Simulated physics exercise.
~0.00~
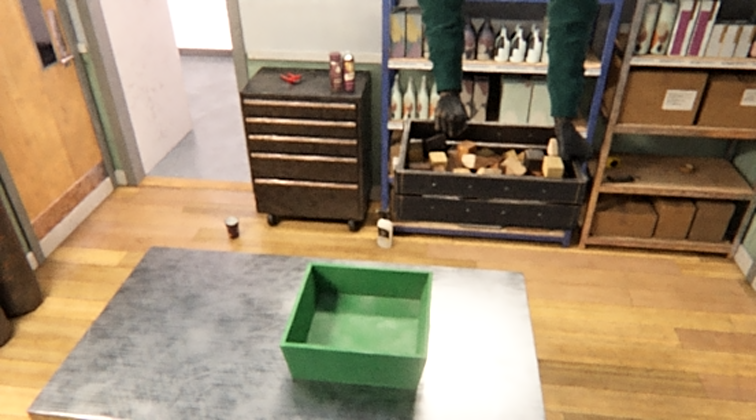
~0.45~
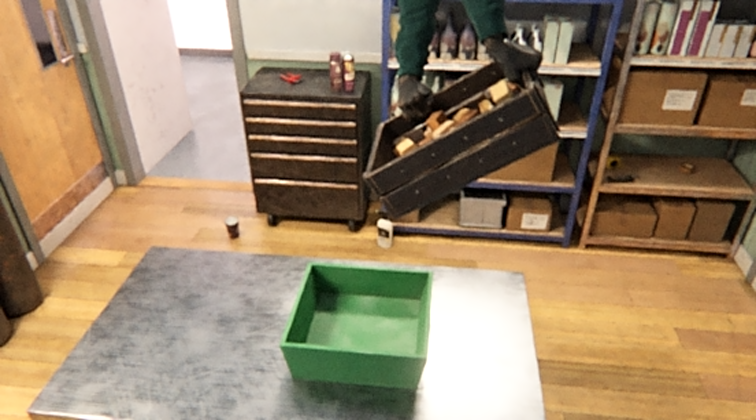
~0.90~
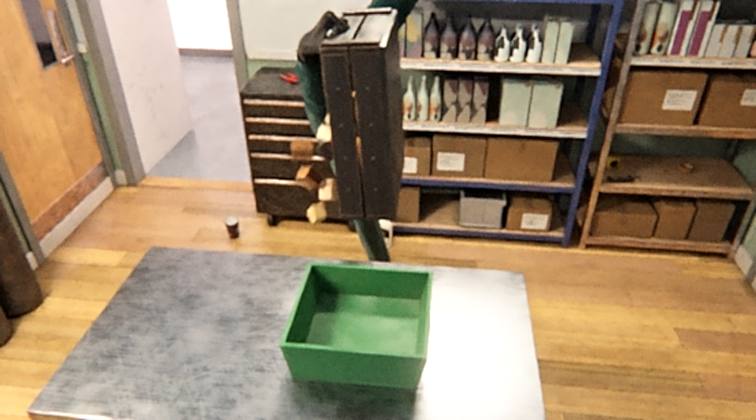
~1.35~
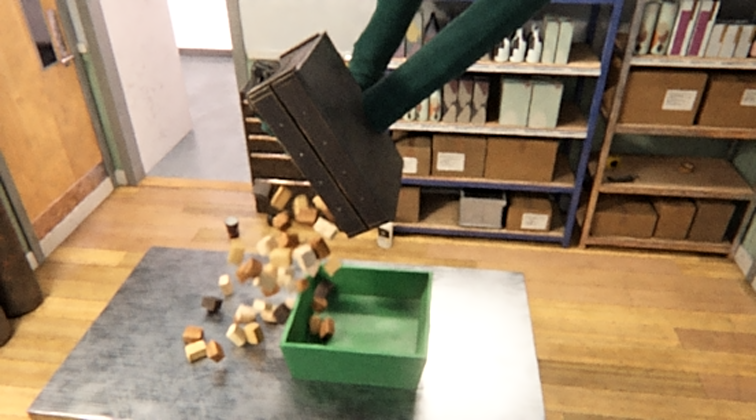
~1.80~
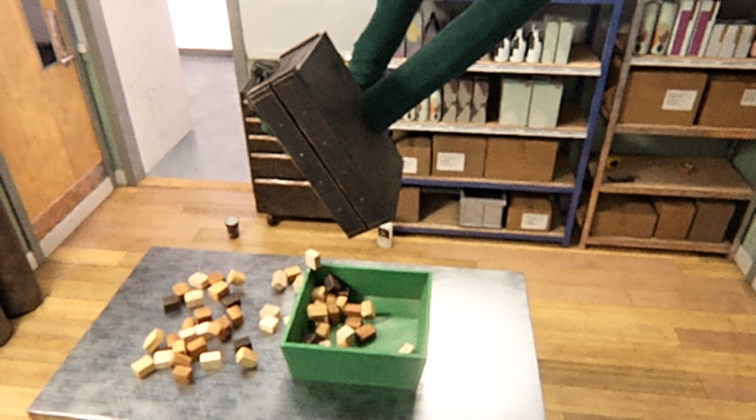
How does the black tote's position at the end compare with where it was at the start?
At the start the black tote sits upright, low on the blue shelving unit behind the table. By the end it is further left and a little higher in view, held tipped over above the area of the green basket.
